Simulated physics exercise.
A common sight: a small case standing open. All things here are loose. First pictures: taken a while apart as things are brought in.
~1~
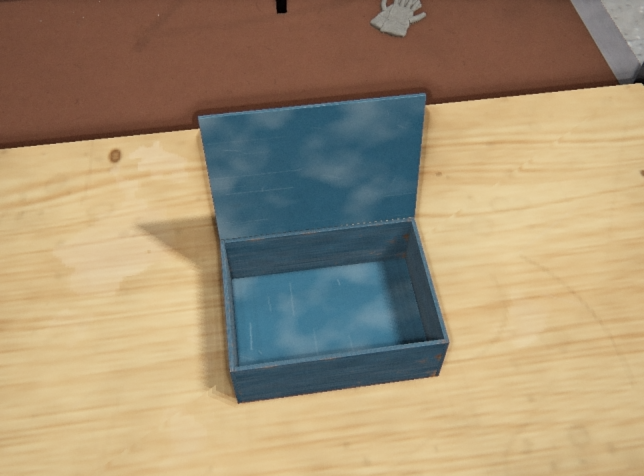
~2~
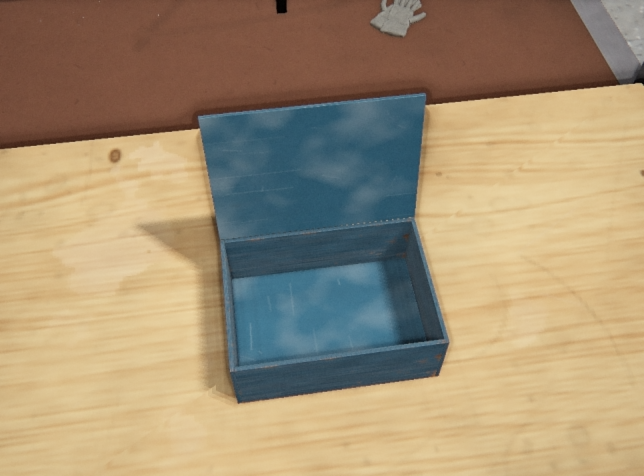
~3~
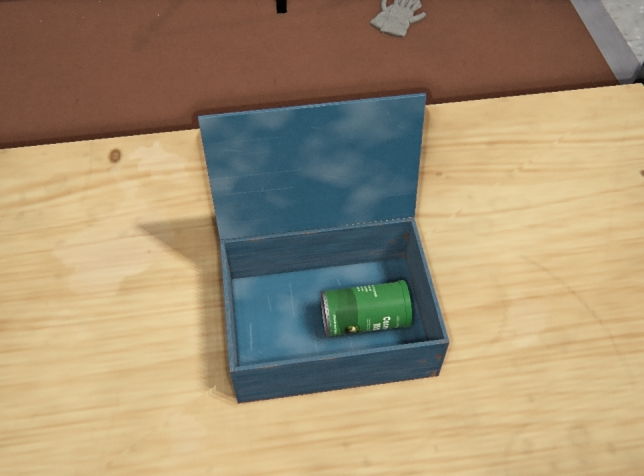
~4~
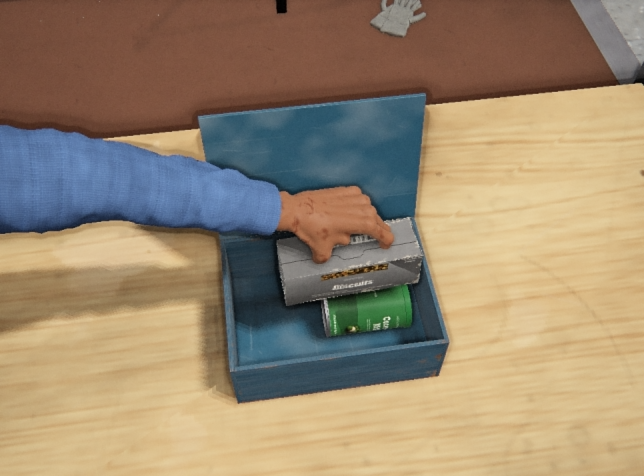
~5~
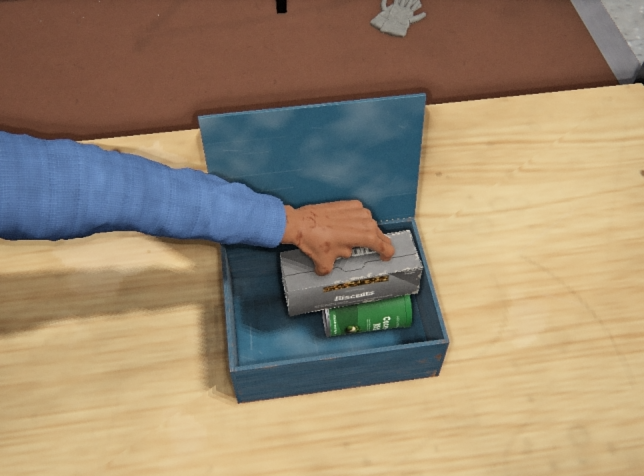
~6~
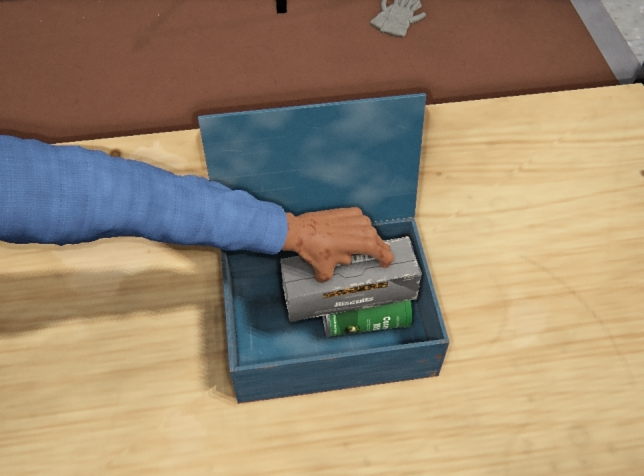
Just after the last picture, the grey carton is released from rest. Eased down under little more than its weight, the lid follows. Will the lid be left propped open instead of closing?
No, it closes flat.
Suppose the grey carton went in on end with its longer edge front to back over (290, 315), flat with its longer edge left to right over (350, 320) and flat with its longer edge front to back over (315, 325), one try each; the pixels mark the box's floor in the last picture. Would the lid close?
In the first case it stays ajar; in the second case it closes; in the third case it closes.
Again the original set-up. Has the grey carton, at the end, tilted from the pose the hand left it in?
Looking at the last picture, the grey carton sits at an angle.
Then, 0.40 s later than the last frame, grey carton tilted by 65° near (343, 276); green tin moved a little.
Then, 1.30 s later than the last frame, lid 78° above the rim; grey carton on its side near (344, 277); green tin moved about its own width.
Then, 1.80 s later than the last frame, lid 43° above the rim; grey carton on its side near (344, 277); green tin moved about its own width.
Then, 2.10 s later than the last frame, lid 16° above the rim; grey carton on its side near (344, 277); green tin moved about its own width.
When it is over, lid shut; lying over in the box, grey carton; moved from the start, green tin. End places, in pixels of the last picture, grey carton near (344, 277).
